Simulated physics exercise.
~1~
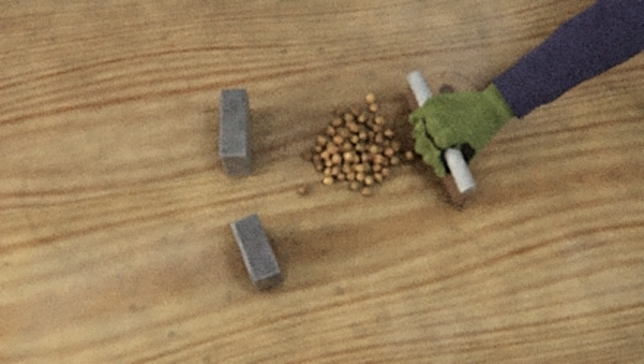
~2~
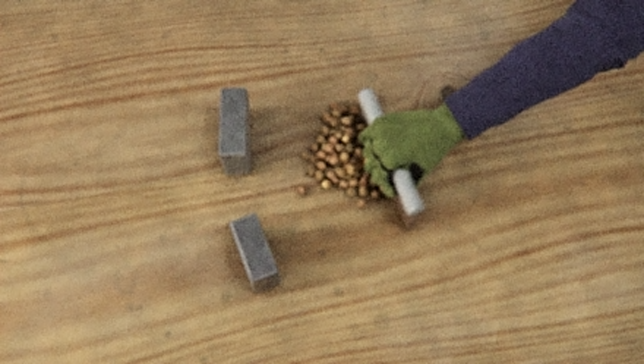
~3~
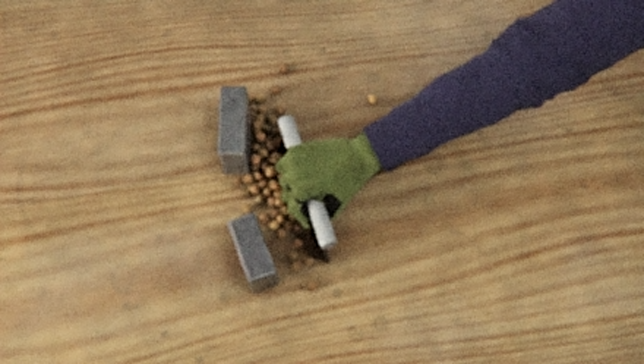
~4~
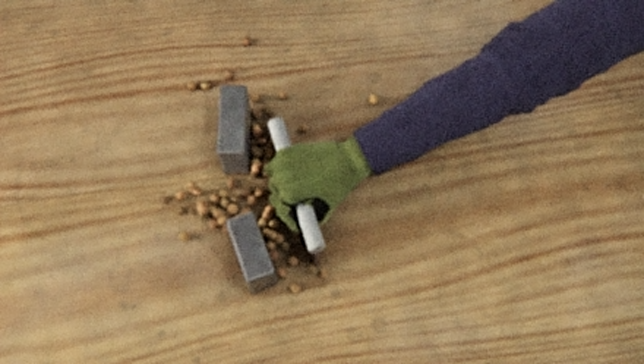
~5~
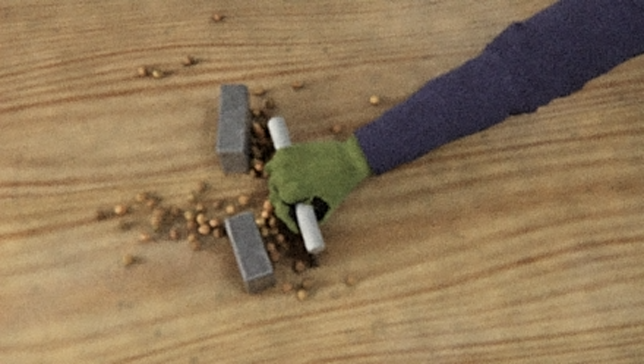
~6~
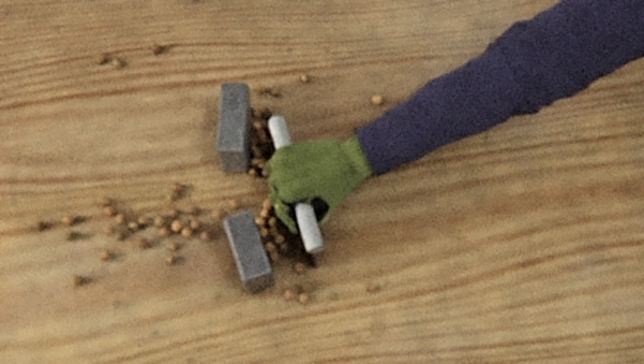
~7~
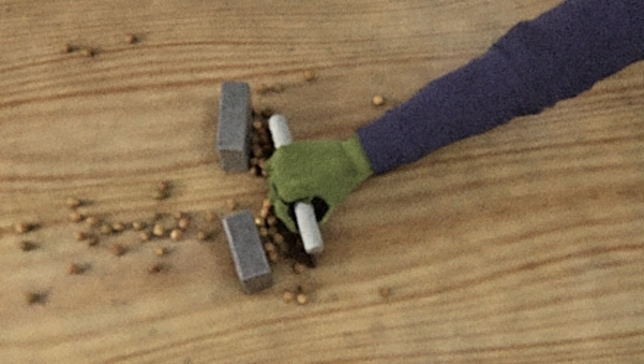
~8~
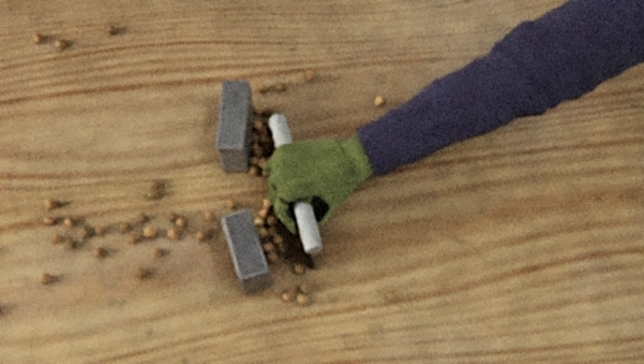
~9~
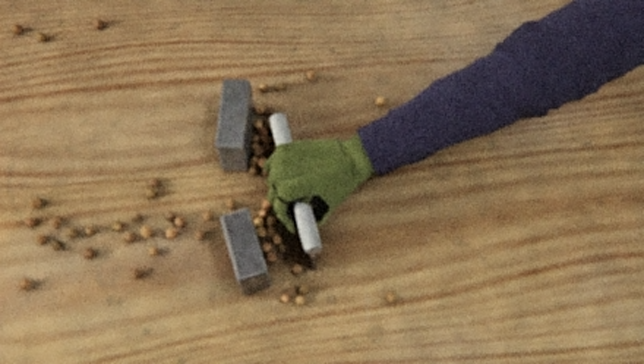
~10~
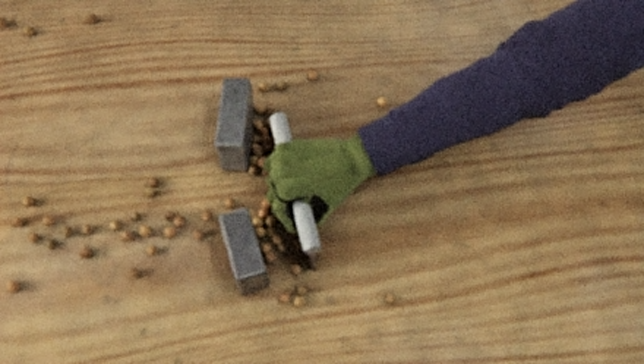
A green-gloved hand pushed a pale scraper left across a wooden surface, driving a pile of small brown beads against two gray blocks, then held still as some scattered through the gap and around the ends, while many stayed trapped behind.
